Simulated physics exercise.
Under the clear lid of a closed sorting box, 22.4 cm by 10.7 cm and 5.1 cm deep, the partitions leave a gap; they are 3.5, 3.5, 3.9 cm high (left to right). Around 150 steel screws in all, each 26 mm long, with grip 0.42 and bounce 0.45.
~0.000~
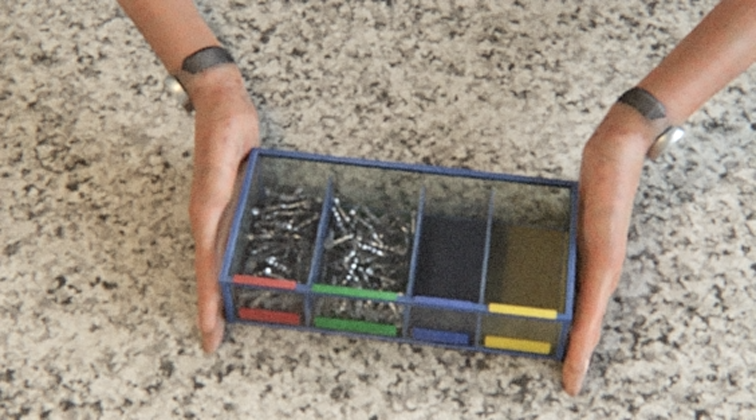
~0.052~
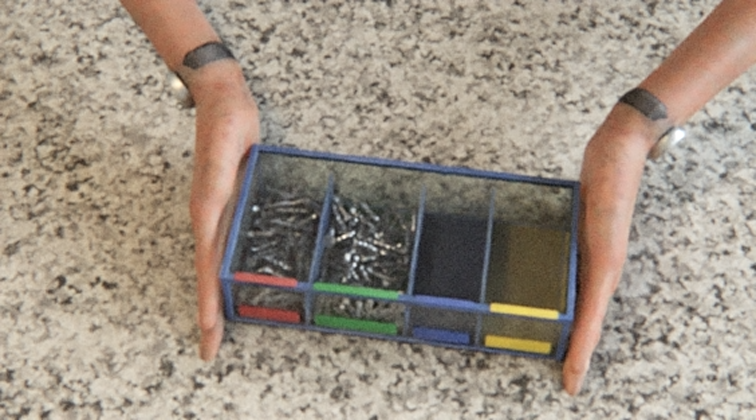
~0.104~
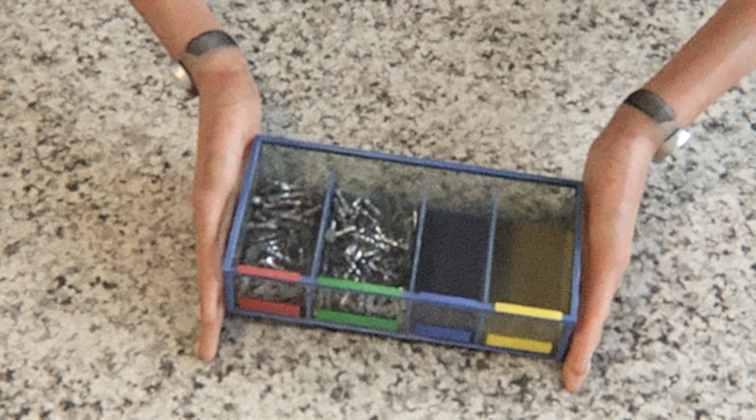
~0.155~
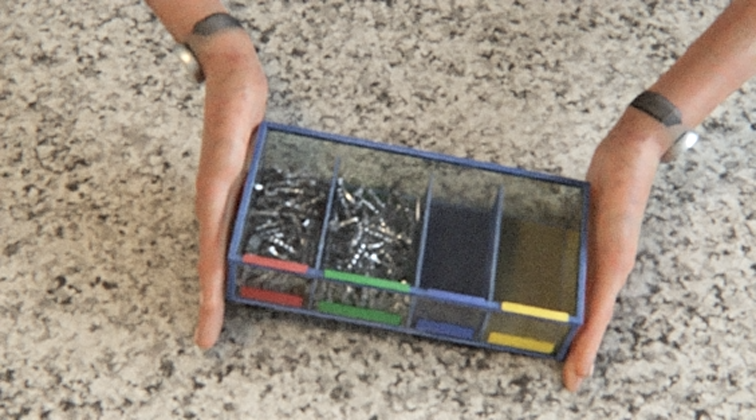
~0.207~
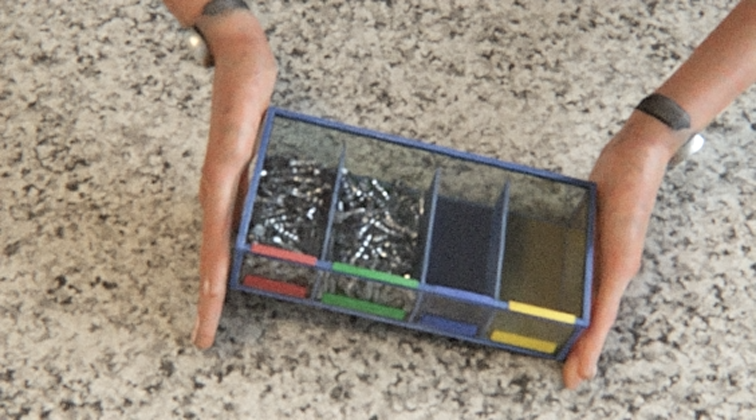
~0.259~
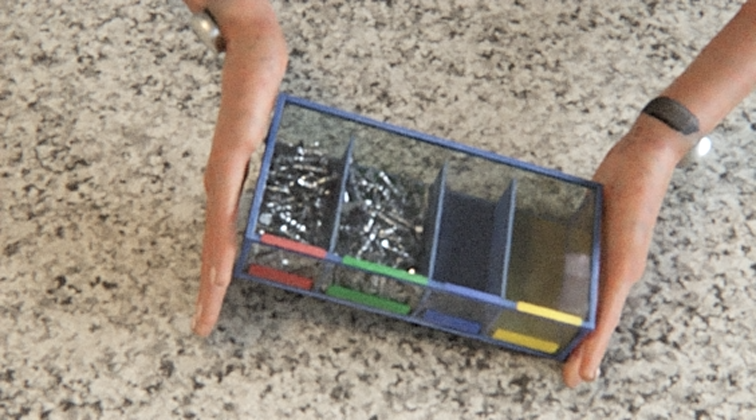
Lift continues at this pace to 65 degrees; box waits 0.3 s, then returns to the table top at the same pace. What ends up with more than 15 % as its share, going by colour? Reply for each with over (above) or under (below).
Red - over, blue - under, green - over, yellow - under.
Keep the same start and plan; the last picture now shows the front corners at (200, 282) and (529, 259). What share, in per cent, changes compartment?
Roughly 0 per cent.
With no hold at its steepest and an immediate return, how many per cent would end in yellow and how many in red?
In that case yellow keeps 0% and red keeps 50%.
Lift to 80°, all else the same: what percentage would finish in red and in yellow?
Then: Red 40, yellow 10.
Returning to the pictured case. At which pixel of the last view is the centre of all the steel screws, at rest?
My guess is close to (343, 264).
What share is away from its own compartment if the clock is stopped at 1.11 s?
At that moment it's some 0 per cent.
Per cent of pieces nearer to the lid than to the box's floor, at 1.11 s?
Estimate: Near 10 per cent.
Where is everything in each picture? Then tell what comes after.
Box tilt 0 degrees, front corners at (226, 278) and (565, 316); red 50 %, green 50 %, in the first picture.
Box tilt 1 degrees, front corners at (227, 275) and (566, 316), in the second picture.
Box tilt 4 degrees, front corners at (230, 268) and (570, 318), lowest corner right front, in the third picture.
Box tilt 8 degrees, front corners at (235, 256) and (576, 319), lowest corner right front, in the fourth picture.
Box tilt 12 degrees, front corners at (243, 245) and (582, 322), lowest corner right front, in the fifth picture.
Box tilt 16 degrees, front corners at (253, 235) and (587, 324), lowest corner right front; red 50 %, green 50 %. Its pace works out near 80 degrees a second, in the sixth picture.
Then, at 1.11 s, tilt 65 degrees; red 50 %, green 50 %.
After 1.67 s, tilt 34 degrees; red 50 %, green 50 %.
After 2.29 s, tilt 0 degrees; red 50 %, green 50 %.
At rest (2.6 s), red 50 %, blue 0 %, green 50 %, yellow 0 %.
